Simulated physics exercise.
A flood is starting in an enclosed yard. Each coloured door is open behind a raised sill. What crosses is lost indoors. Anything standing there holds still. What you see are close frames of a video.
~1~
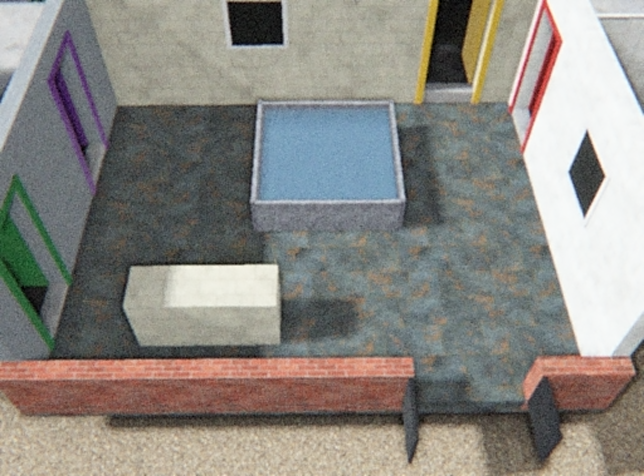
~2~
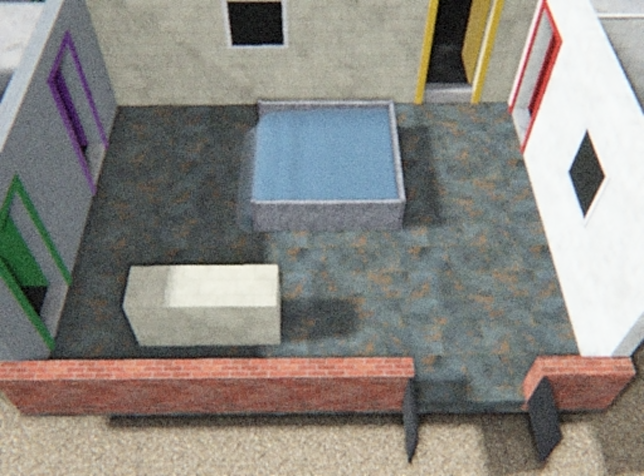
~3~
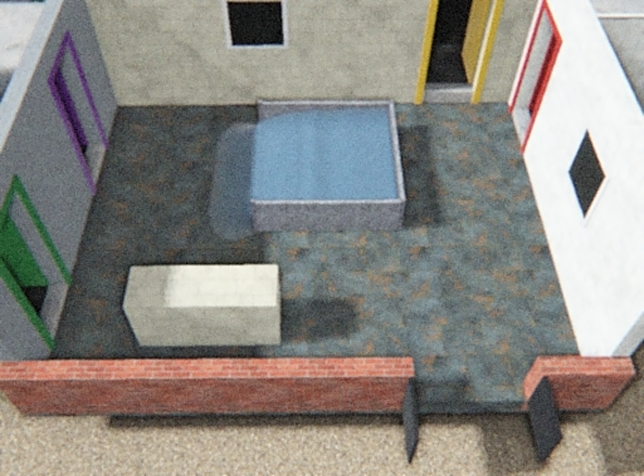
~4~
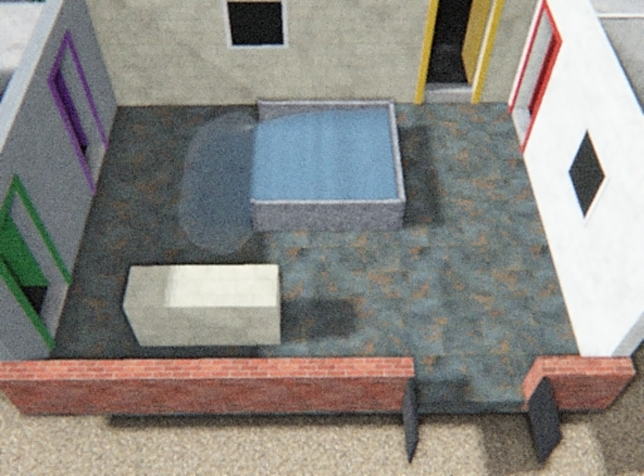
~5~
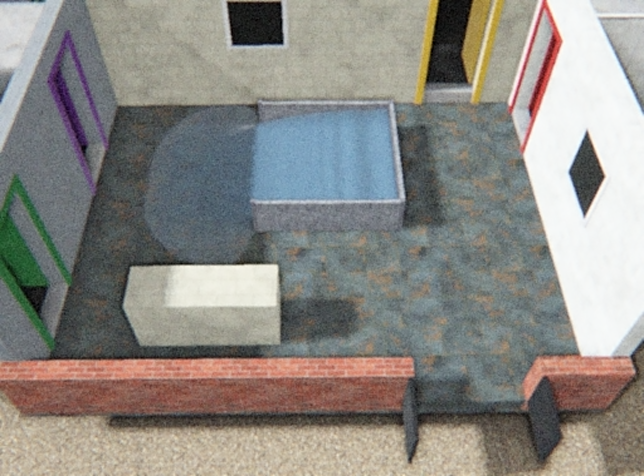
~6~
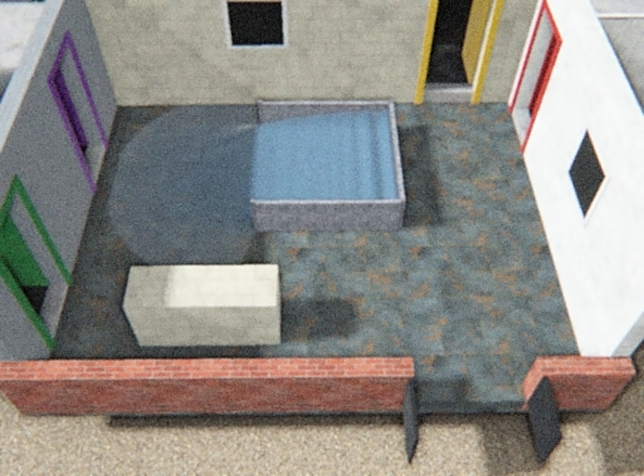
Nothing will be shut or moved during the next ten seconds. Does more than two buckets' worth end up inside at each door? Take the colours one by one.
At the end, the green door will top two buckets; the yellow door will not top two buckets; the red door will not top two buckets; the purple door will top two buckets.
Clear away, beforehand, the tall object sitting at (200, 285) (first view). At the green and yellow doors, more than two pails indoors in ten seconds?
Green exceeds it, yellow falls short.
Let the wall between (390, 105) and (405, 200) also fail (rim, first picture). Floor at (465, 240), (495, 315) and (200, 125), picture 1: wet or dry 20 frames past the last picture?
In turn: Inundated, then inundated, then untouched.
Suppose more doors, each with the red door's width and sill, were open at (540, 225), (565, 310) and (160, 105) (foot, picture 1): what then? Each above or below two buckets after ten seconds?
Falls short; falls short; exceeds the limit.
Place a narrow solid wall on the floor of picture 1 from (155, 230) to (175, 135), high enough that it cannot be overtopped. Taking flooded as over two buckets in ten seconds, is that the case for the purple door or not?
Looking at it, the purple one doesn't reach it.
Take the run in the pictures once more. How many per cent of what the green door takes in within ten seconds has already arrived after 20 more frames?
Close to 15 %.
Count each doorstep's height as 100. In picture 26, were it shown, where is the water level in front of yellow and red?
Near 0 and 0 per cent, in that order.
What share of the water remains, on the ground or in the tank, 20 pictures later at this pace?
My figure is close to 92 percent.
A moment on, water covers 30 % of the floor; the green door not reached, the yellow door not reached, the red door not reached, the purple door over two buckets in.
Next, water covers 35 % of the floor; the green door wet at the sill, nothing in, the yellow door not reached, the red door not reached, the purple door far over two buckets in.
Then, water covers 40 % of the floor; the green door under two buckets in, the yellow door not reached, the red door not reached, the purple door far over two buckets in.
Later, water covers 75 % of the floor; the green door over two buckets in, the yellow door wet at the sill, nothing in, the red door wet at the sill, nothing in, the purple door far over two buckets in.
In the end, water covers 95 % of the floor; the green door far over two buckets in, the yellow door wet at the sill, nothing in, the red door wet at the sill, nothing in, the purple door far over two buckets in.
